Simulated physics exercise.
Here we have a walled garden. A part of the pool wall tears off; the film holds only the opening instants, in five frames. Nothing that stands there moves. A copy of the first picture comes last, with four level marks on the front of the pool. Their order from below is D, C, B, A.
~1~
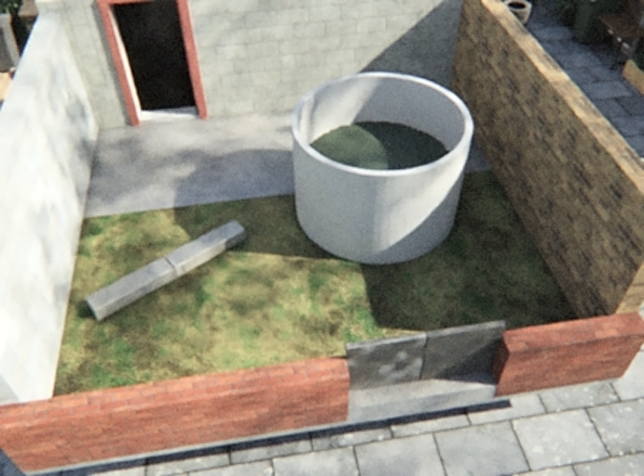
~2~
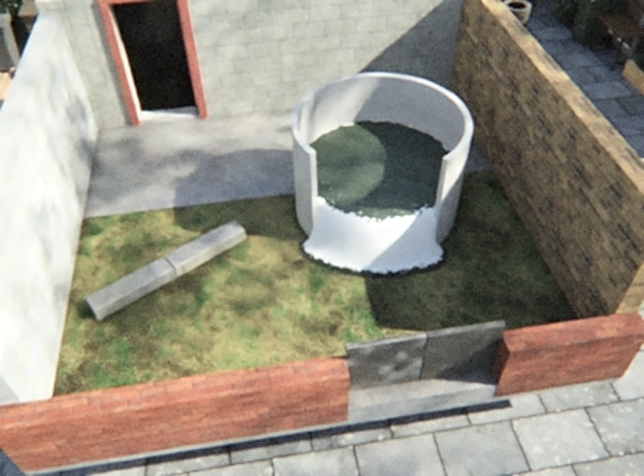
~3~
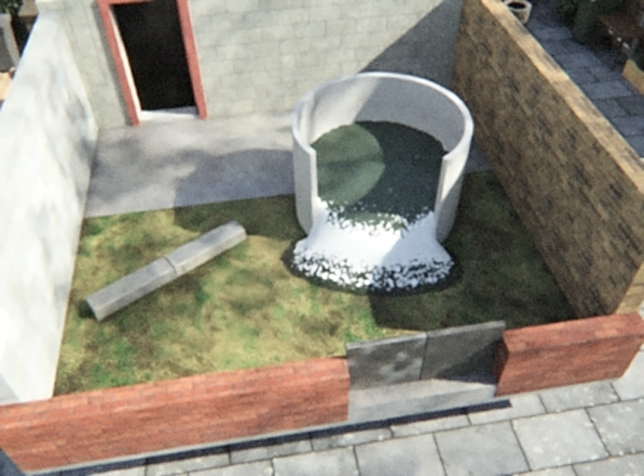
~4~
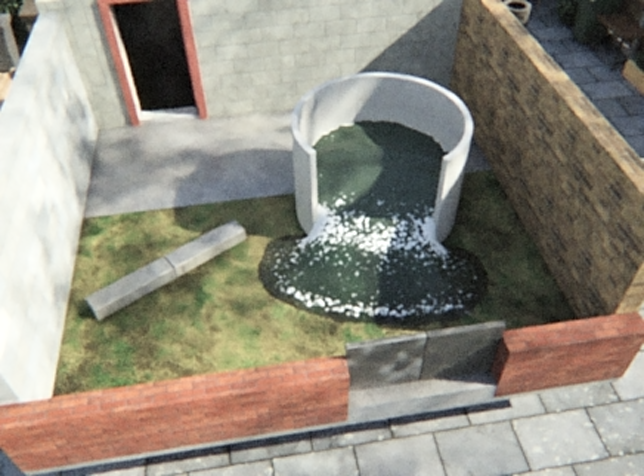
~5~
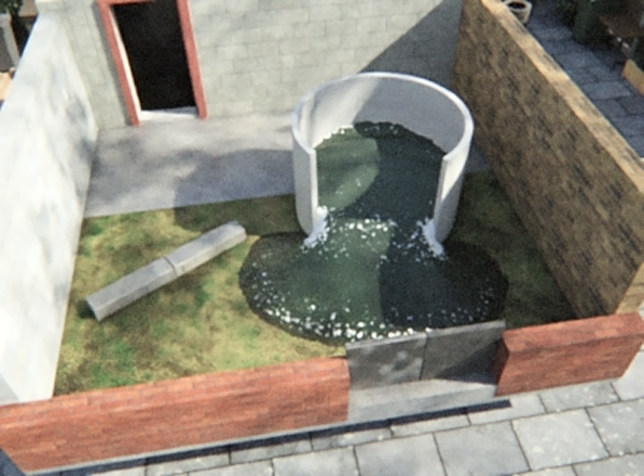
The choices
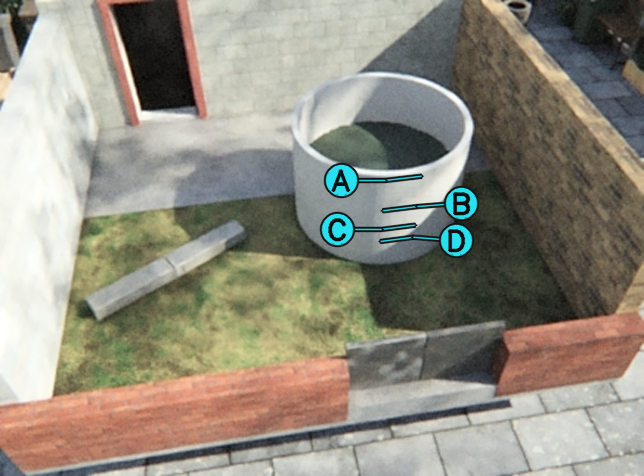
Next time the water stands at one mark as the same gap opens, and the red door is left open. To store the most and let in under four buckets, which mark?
The answer is mark B.
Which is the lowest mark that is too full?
It is A.
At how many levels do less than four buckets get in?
Three of them.
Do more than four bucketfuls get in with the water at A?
Yes.
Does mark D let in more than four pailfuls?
No, not at all.
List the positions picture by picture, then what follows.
Water in the pool at rest, its middle at (378, 165); foot of the red doorway at (171, 121); shut gate at (424, 340).
Water covers 2 % of the ground and shows as far out as (442, 252).
Water covers 4 % of the ground and shows as far out as (289, 257).
Water covers 9 % of the ground and shows as far out as (265, 268).
Water covers 14 % of the ground and shows as far out as (251, 285).
On the marked copy, A at (403, 178); B at (400, 208); C at (398, 227); D at (397, 239); from the bottom up D, C, B, A.
For mark A, about 14 bucketfuls get in.
For mark B, a splash gets over, under a bucket.
For mark C, nothing gets over.
For mark D, nothing gets over.
